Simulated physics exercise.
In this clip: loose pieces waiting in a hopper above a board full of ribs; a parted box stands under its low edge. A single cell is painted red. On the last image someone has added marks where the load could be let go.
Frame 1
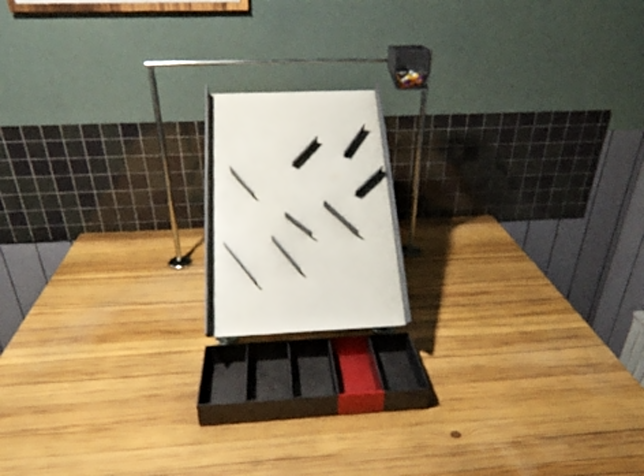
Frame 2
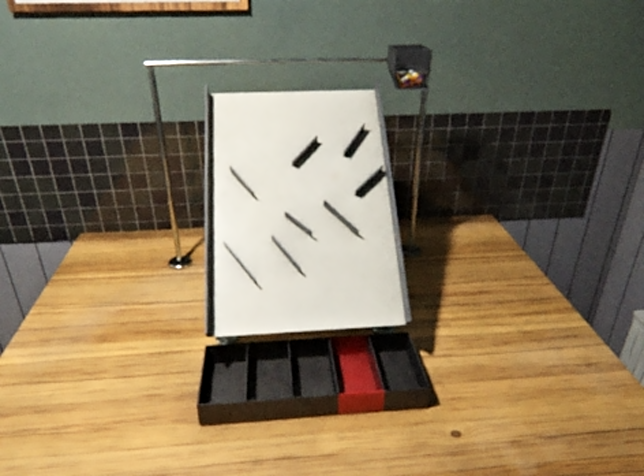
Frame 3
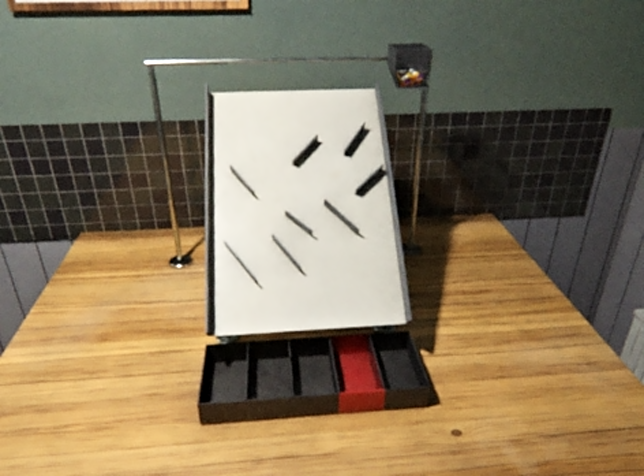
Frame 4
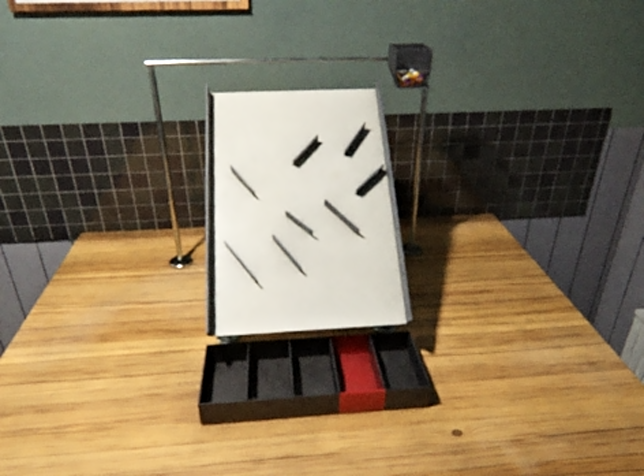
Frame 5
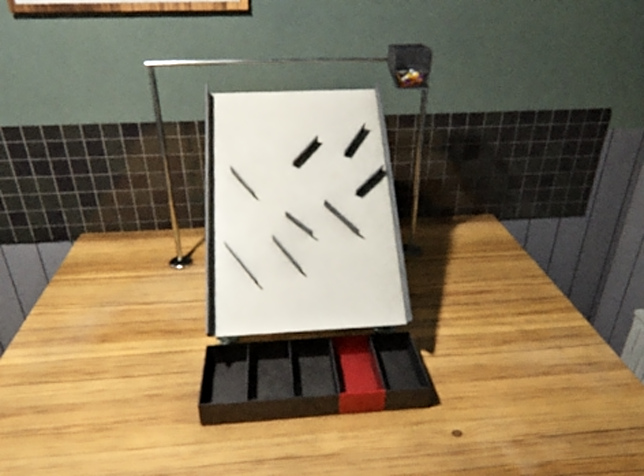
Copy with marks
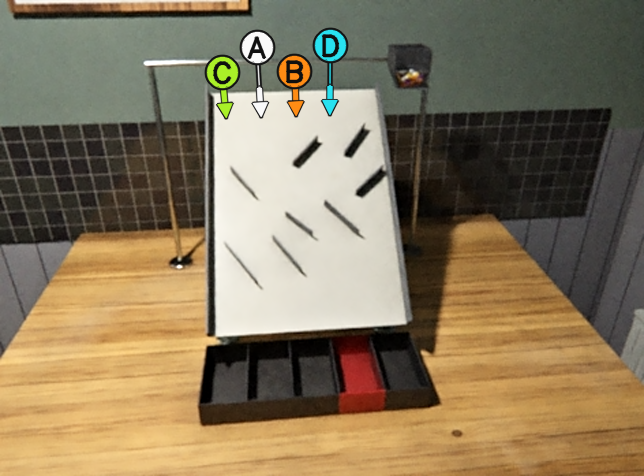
Nothing visibly moves, and the camera holds a fixed, slightly raised front view of a wooden table against a green wall with dark tiles. A white sloping board with dark ribs stands on it, a small dark hopper of colourful pieces above its upper right and a black divided box with one red cell below. The pieces, ribs and box all stay still throughout.
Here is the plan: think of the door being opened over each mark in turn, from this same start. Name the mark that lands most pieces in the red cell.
Mark A does it best.
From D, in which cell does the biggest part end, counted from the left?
The fifth.
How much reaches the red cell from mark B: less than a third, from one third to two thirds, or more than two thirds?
Less than a third.
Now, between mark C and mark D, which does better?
The answer is C.
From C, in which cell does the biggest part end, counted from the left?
It is the first one.
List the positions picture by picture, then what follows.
In the first frame, hopper at (407, 82), jelly beans, door shut.
In the second frame, ribs (293, 161) to (317, 136), (345, 151) to (365, 123), (230, 166) to (253, 192).
In the third frame, ribs (356, 189) to (383, 164), (286, 211) to (312, 231), (325, 199) to (359, 230).
In the fourth frame, ribs (224, 241) to (257, 280), (273, 235) to (301, 268).
In the fifth frame, red cell at (362, 401), number 4 of 5 from the left.
On the marked copy, mark A meets the board at (260, 111); mark B meets the board at (296, 110); mark C meets the board at (225, 112); mark D meets the board at (329, 109).
With A, about half in the red cell, about half in other cells, a stray few outside the box.
With B, about a quarter in the red cell, about half in other cells, a small part held on the board, a small part outside the box.
With C, about a quarter in the red cell, most in other cells, a stray few held on the board.
With D, a small part in the red cell, most in other cells, a small part held on the board.
